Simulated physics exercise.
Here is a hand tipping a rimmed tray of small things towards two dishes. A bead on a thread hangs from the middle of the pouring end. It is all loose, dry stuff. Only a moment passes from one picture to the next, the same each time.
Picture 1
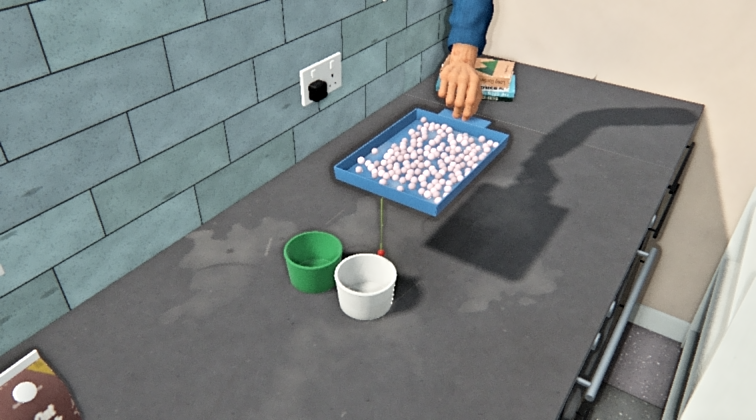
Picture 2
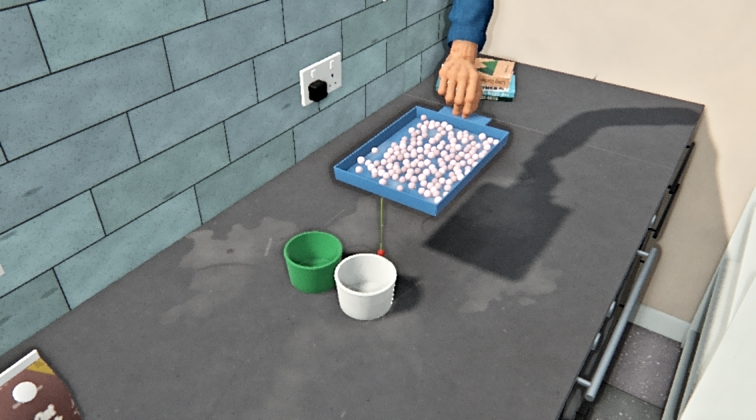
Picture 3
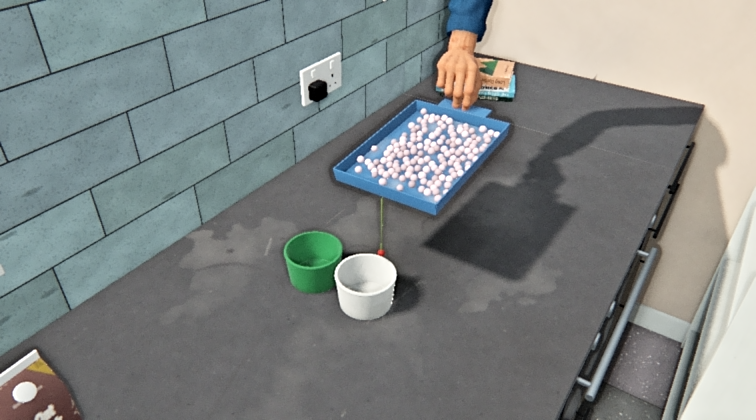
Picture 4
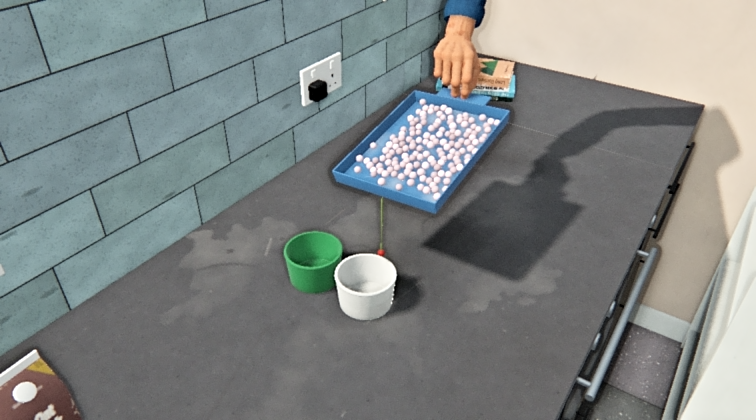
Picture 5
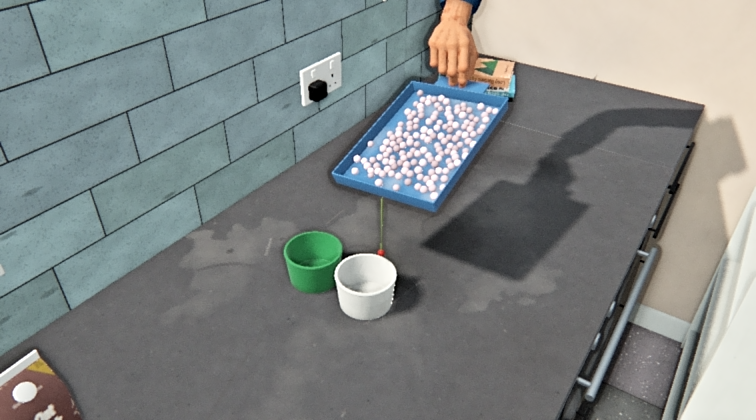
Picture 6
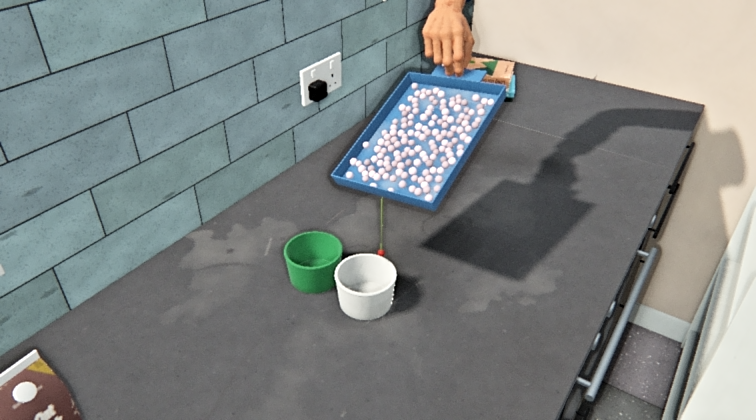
On a dark worktop beside a blue-tiled wall, a hand holds a blue tray of small pale balls above a green dish and a white dish, then gradually raises its far end, tilting the tray towards its near left corner.
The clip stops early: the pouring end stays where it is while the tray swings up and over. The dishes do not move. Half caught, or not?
In the dishes lies more than half of it.
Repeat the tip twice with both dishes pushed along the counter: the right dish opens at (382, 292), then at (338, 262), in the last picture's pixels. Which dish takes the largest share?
At the first place the left-hand dish, at the second the right dish.
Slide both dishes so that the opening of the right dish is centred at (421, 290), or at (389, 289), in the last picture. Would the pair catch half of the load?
In turn: Not half; more than half.
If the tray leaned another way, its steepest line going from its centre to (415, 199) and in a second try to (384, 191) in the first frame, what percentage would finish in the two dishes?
The first gives 10 %, the second 50 %.
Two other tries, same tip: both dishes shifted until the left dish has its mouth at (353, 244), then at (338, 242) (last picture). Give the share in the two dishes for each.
Near 30 % and 50 %.
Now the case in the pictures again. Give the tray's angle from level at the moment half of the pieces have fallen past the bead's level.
Near 105 degrees.
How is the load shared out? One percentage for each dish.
Left dish: 50 %, right dish: 20 %.
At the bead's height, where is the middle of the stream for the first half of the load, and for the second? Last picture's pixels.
First near (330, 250), later near (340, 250).
Shortly afterwards, tray tipped steeply; the bulk on the tray; only a few in the left dish; only a few outside both; a little in the air.
Next, tray tipped past a quarter turn; near a quarter on the tray; a little in the right dish; near a third in the left dish; a little outside both; near a quarter in the air.
Some moments later, tray tipped past a quarter turn; near a quarter in the right dish; near half in the left dish; near a quarter outside both; only a few in the air.
In the end, tray tipped past a quarter turn; near a quarter in the right dish; near half in the left dish; near a quarter outside both; only a few in the air.
